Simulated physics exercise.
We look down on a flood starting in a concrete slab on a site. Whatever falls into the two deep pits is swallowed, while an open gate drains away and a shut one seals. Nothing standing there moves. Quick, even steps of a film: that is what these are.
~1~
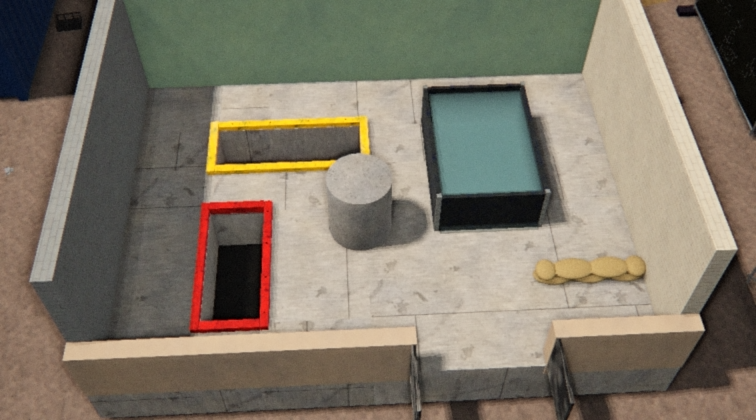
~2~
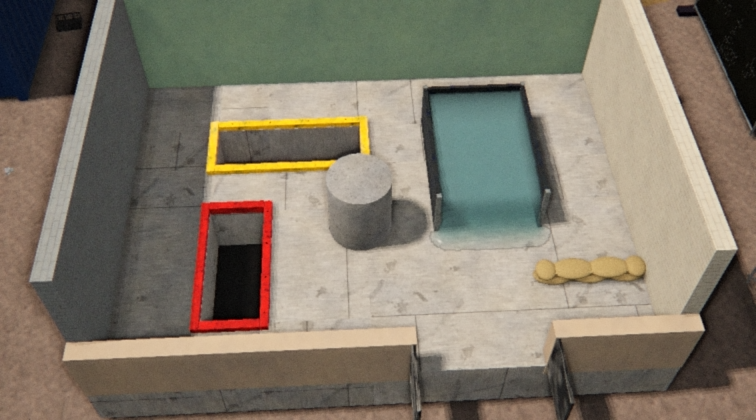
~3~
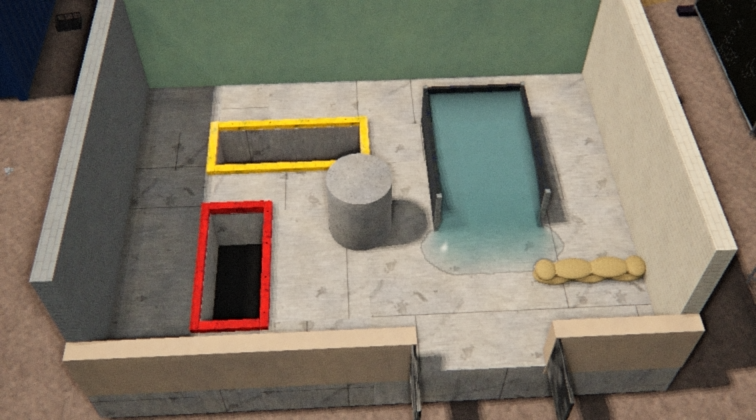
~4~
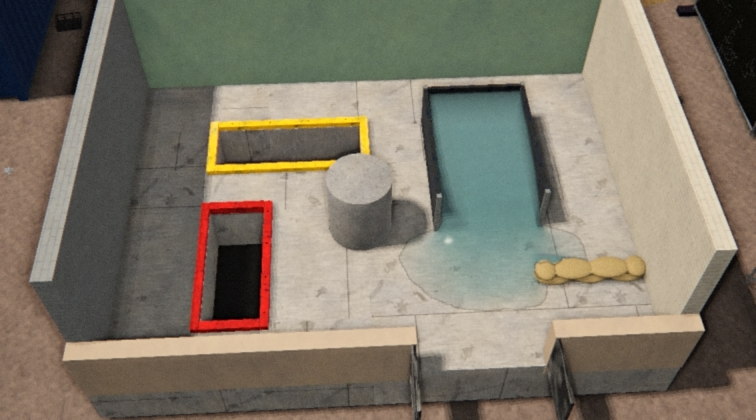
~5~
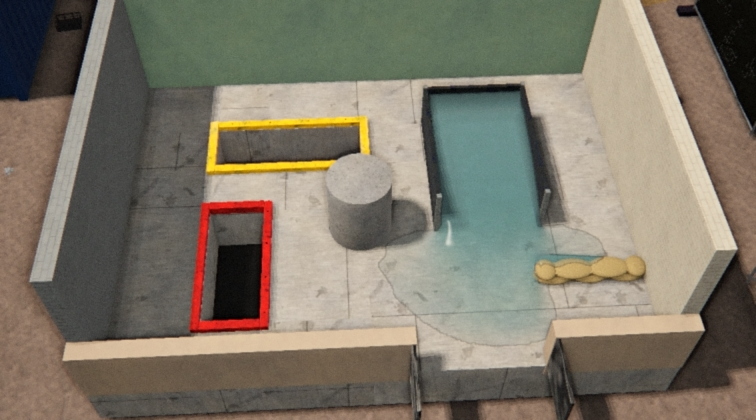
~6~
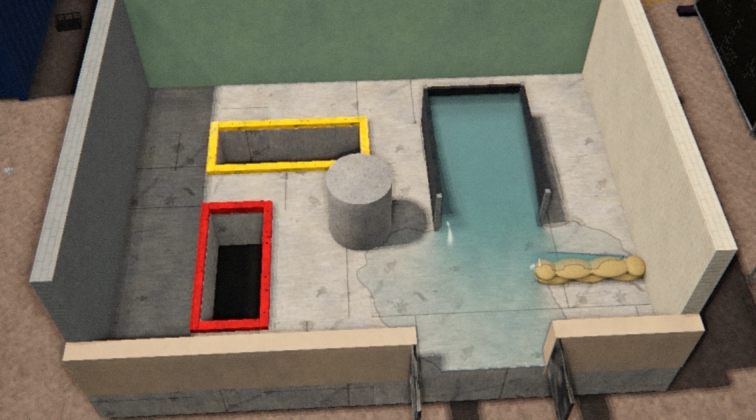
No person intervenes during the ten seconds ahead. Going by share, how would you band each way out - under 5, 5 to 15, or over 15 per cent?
My prediction: Gate: Past fifteen per cent. Red pit: Beneath five per cent. Yellow pit: Beneath five per cent.
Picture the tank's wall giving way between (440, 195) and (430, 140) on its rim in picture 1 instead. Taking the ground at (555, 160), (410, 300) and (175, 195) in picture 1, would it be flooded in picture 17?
Note, points one to three: Unreached / reached and soaked / reached and soaked.
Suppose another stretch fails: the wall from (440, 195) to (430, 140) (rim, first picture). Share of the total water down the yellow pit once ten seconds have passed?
For yellow, it comes to 14 percent.
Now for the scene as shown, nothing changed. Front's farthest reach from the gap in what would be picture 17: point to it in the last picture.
My estimate: Roughly (203, 365).
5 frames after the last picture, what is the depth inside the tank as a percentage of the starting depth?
About 52 %.
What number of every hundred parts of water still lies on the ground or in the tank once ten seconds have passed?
44 in a hundred.
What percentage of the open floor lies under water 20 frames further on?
My estimate is close to 45 per cent.
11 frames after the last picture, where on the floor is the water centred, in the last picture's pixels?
I'd put my finger on (493, 236).
A moment on, water covers 25 % of the floor; the gate 10 %, the red pit 0 %, the yellow pit 0 %.
Next, water covers 35 % of the floor; the gate 25 %, the red pit 0 %, the yellow pit 0 %.
Then, water covers 45 % of the floor; the gate 40 %, the red pit 0 %, the yellow pit 0 %.
Later, water covers 70 % of the floor; the gate 52 %, the red pit 0 %, the yellow pit 0 %.
In the end, water covers 90 % of the floor; the gate 57 %, the red pit 0 %, the yellow pit 0 %.
